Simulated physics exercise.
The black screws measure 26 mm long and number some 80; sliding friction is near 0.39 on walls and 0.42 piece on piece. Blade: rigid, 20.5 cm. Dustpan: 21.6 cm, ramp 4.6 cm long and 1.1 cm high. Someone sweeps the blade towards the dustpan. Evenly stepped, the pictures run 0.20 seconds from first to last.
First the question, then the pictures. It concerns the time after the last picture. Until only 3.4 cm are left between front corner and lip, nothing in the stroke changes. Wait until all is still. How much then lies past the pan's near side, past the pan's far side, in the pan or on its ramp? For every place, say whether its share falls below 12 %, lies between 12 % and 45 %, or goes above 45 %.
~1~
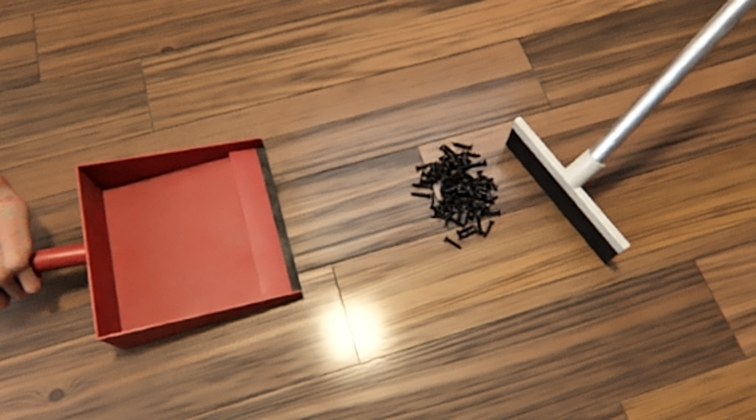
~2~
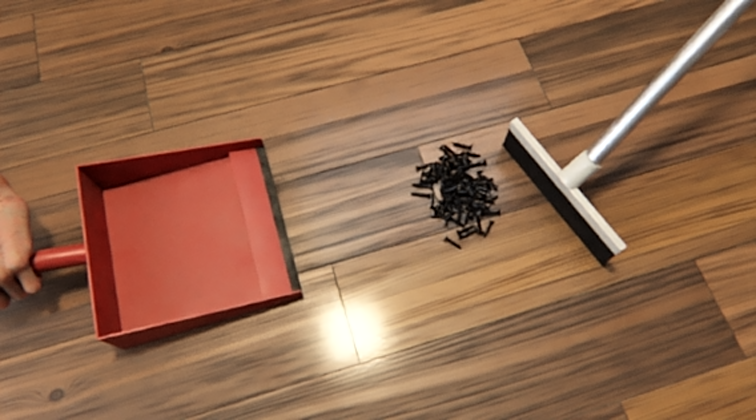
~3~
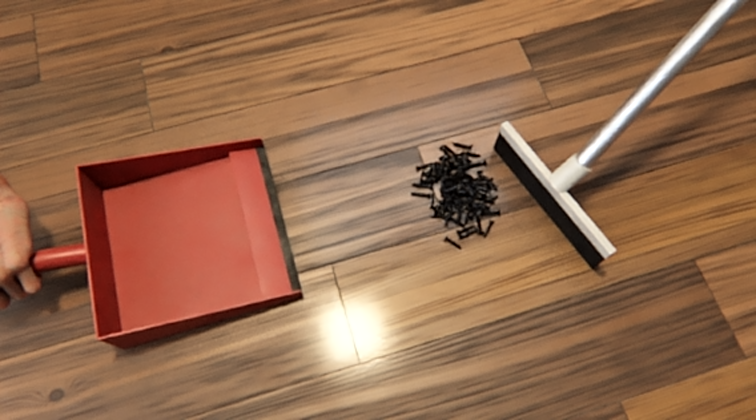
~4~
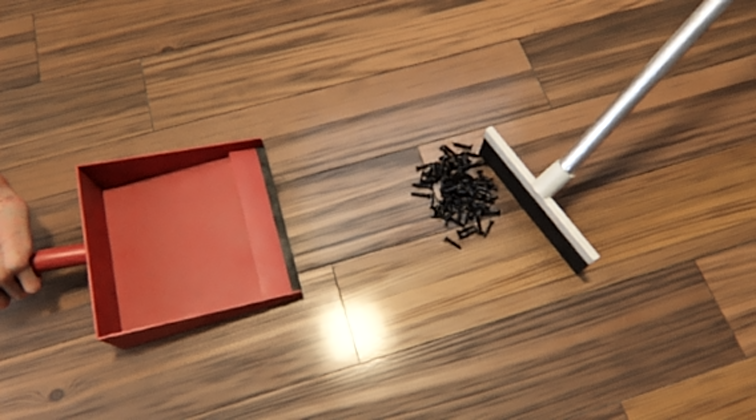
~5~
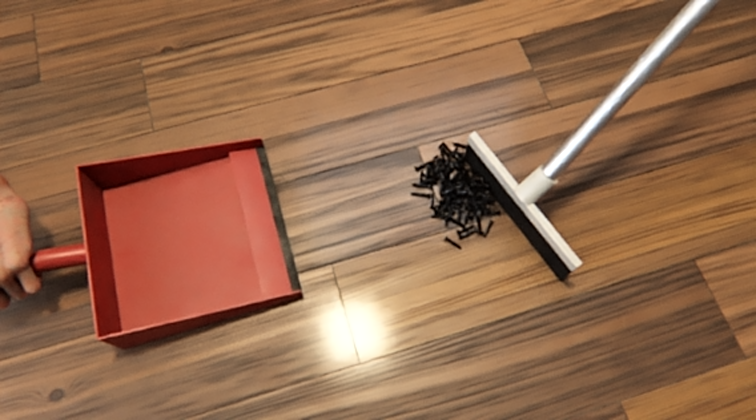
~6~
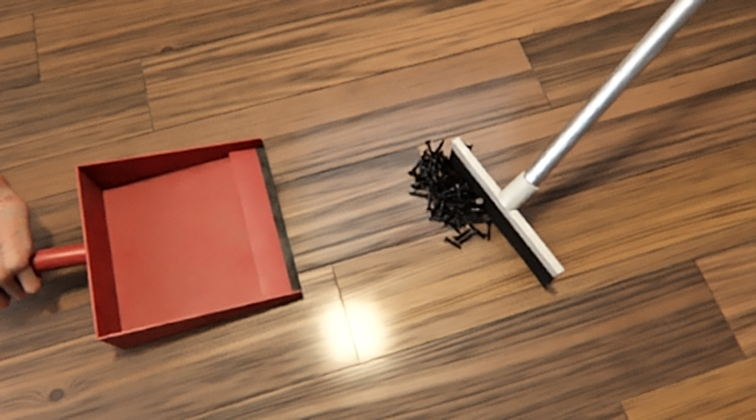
At the end, past the pan's near side: A fair amount. Past the pan's far side: A small amount. In the pan or on its ramp: A small amount.
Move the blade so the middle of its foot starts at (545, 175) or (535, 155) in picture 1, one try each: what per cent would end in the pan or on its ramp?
5 and 0 per cent, roughly.
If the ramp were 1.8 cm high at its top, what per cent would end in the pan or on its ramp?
Something like 0 per cent, ramp included.
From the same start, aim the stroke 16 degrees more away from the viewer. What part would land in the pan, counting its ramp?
Roughly 0 per cent.
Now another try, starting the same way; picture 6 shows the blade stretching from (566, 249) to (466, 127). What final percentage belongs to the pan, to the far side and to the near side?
Pan 0 % / far 0 % / near 5 %.
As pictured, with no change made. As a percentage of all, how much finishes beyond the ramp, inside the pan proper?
Estimate: Near 0 per cent of all.
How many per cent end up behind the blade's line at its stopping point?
20 %.
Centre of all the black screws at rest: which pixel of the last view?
(313, 248) or so.
Then, 0.18 s after the last picture, middle of the blade 16 cm from the lip; 0 % over the lip, far side 0 %, near side 5 %.
Then, 0.30 s after the last picture, middle of the blade 9 cm from the lip; 0 % over the lip, far side 0 %, near side 15 %.
Then, 0.55 s after the last picture, middle of the blade 6 cm from the lip; 0 % over the lip, far side 0 %, near side 15 %.
In the end, near side 15 %, far side 0 %, pan 5 %, in front of the lip or behind the blade 80 %.
